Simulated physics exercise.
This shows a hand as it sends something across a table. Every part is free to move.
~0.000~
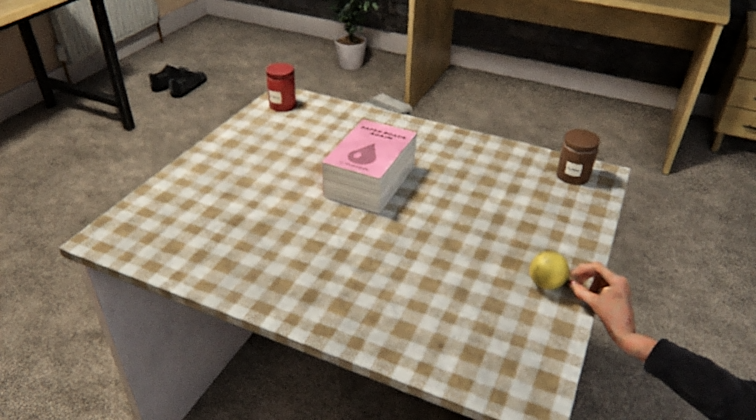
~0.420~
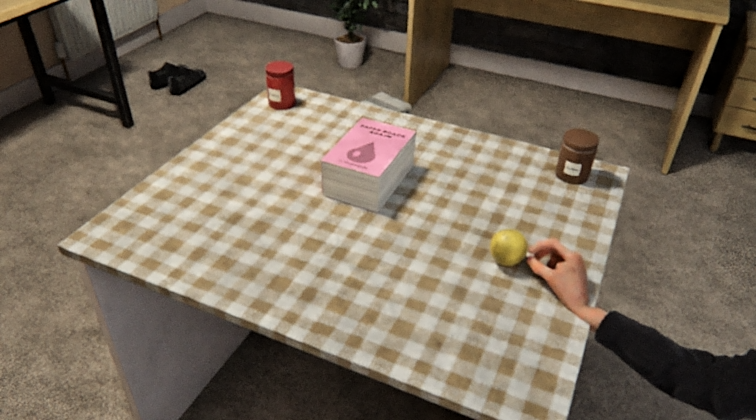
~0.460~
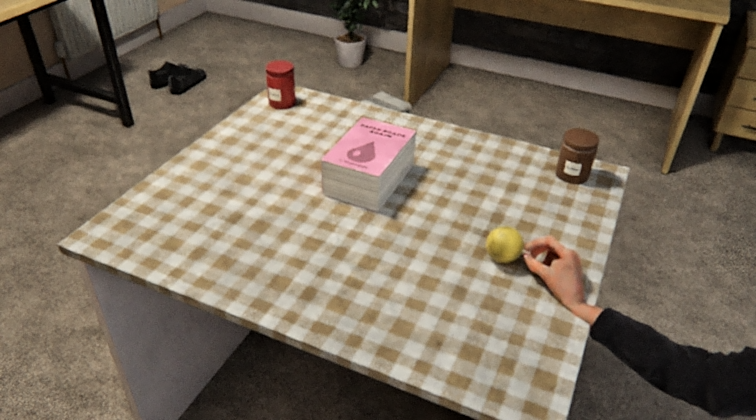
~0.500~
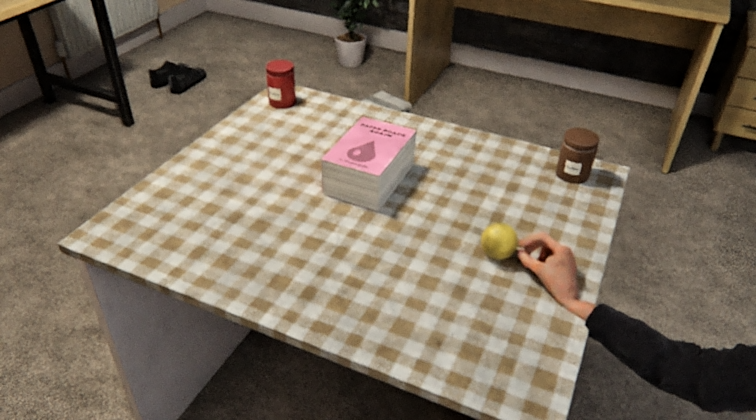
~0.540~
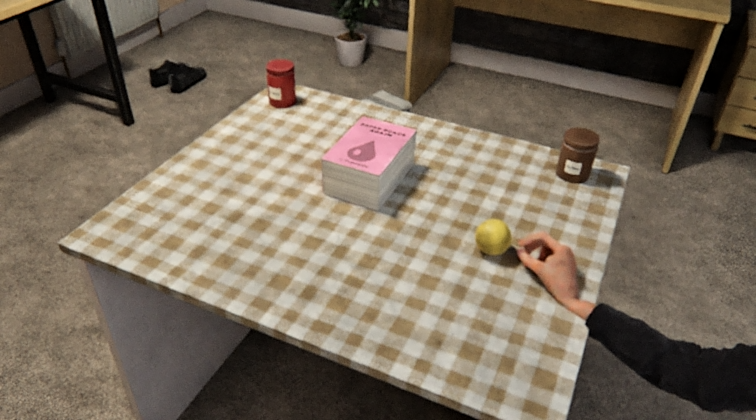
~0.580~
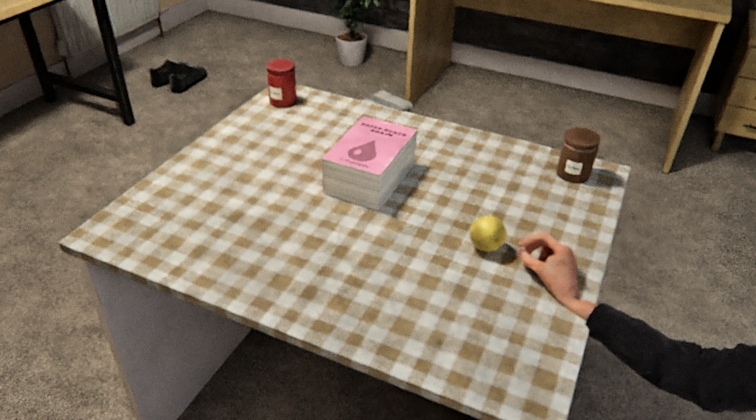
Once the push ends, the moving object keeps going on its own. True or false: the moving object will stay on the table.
True.
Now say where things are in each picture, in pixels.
The first frame shows under the hand; yellow ball (549, 271).
The second frame shows under the hand; yellow ball (509, 247).
The third frame shows under the hand; yellow ball (505, 245).
The fourth frame shows yellow ball (499, 241).
The fifth frame shows yellow ball (493, 237).
The sixth frame shows yellow ball (488, 234) displaced a little.
Around 0.68 s, yellow ball displaced about its own width near (474, 226).
Around 0.88 s, yellow ball displaced well along near (452, 213).
Around 1.18 s, yellow ball displaced well along near (427, 199).
Around 1.48 s, yellow ball displaced well along near (412, 190).
Finally (2.1 s), moved from the start, yellow ball. Final places as the last picture's camera would see them, yellow ball near (407, 187).
